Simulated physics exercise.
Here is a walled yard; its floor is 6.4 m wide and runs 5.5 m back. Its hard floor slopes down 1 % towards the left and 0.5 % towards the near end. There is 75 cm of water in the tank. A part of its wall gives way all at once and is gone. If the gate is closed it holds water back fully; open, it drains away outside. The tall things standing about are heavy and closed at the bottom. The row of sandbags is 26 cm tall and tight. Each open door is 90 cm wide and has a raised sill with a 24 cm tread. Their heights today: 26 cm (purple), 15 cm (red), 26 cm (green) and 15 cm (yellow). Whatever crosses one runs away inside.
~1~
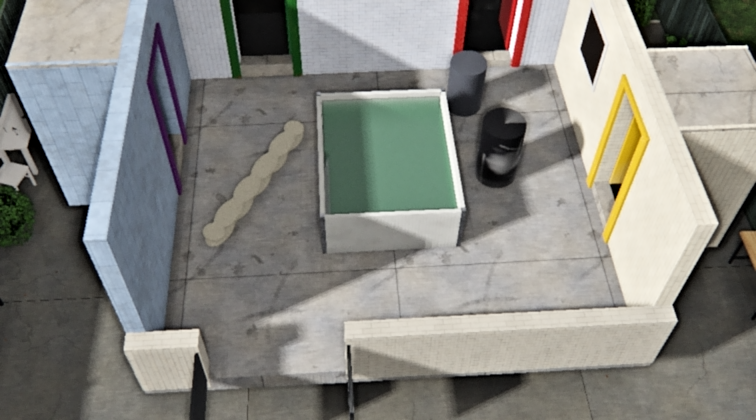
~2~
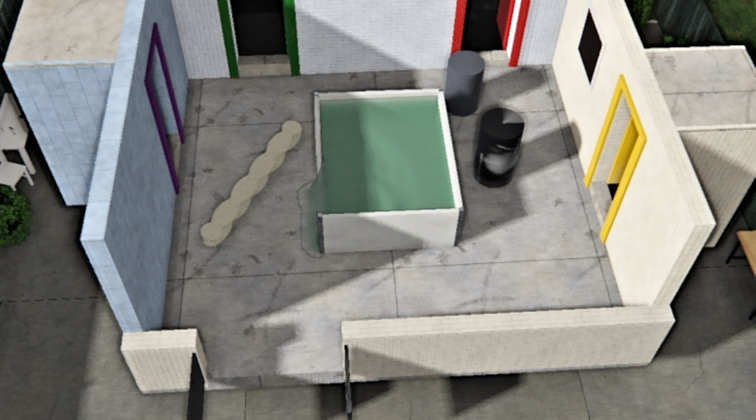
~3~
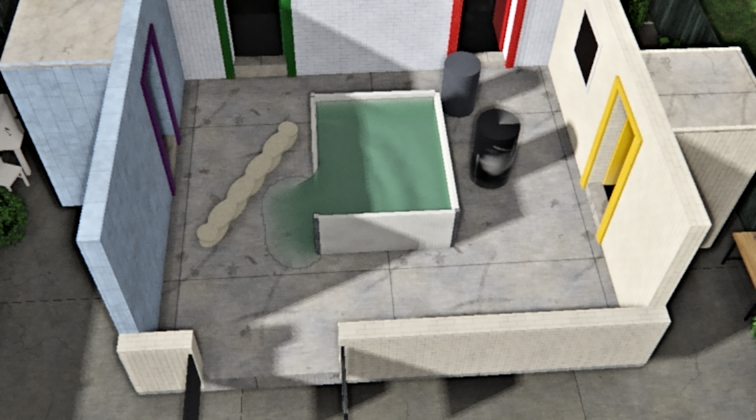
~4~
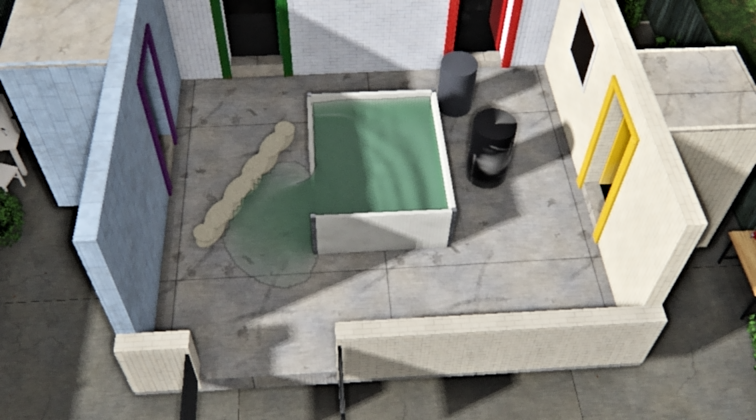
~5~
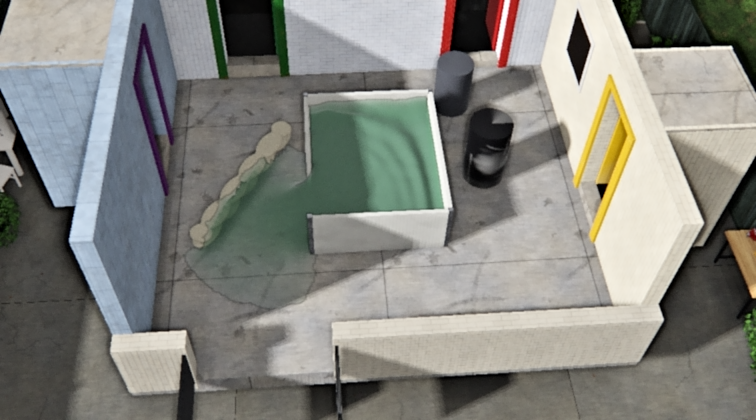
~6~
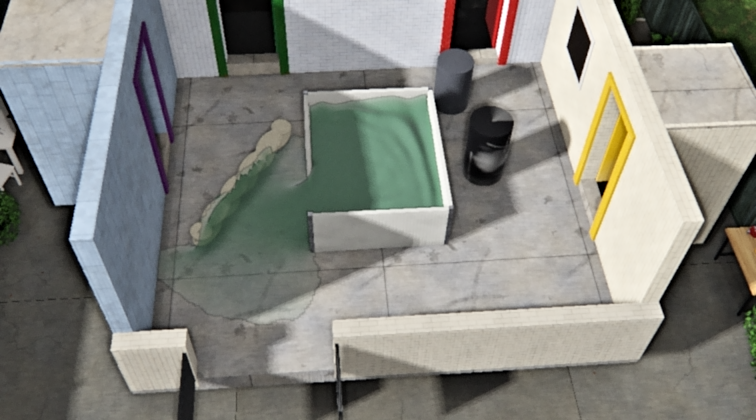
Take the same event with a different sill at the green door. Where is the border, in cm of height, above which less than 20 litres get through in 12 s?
Some 9 cm above the ground.
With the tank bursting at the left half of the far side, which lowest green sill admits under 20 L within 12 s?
Some 22 cm.
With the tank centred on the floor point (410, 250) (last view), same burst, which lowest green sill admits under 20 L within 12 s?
About 12.0 cm.
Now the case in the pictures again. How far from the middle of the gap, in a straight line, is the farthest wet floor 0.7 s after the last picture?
Some 3.2 m out.
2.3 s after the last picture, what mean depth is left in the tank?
Some 31 cm.
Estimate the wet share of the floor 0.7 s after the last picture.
Near 25 per cent is wet.
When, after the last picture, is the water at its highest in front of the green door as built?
Near 4.0 s.
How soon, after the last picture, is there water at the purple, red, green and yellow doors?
Arrival: Purple 0.8 s, red 5.5 s, green 1.6 s, yellow 5.0 s.
Then, 0.7 s after the last picture water covers 25 % of the floor, deepest (70 cm) near (149, 365); it has not reached the green door.
Then, 2.3 s after the last picture water covers 45 % of the floor, deepest (38 cm) near (154, 317); 5 cm at the green door, 0 litres in over its 26 cm sill.
Then, 11.3 s after the last picture water covers 95 % of the floor, deepest (12 cm) near (149, 365); 7 cm at the green door, 0 litres in over its 26 cm sill.
At the green door as built, the water peaked near 15 cm, 4.1 s after the last picture.
Run again over the same 12 s with other heights there, 35 litres in over 7.5 cm, 12 litres over 10 cm. The limit of 20 litres is kept from about 9 cm up.
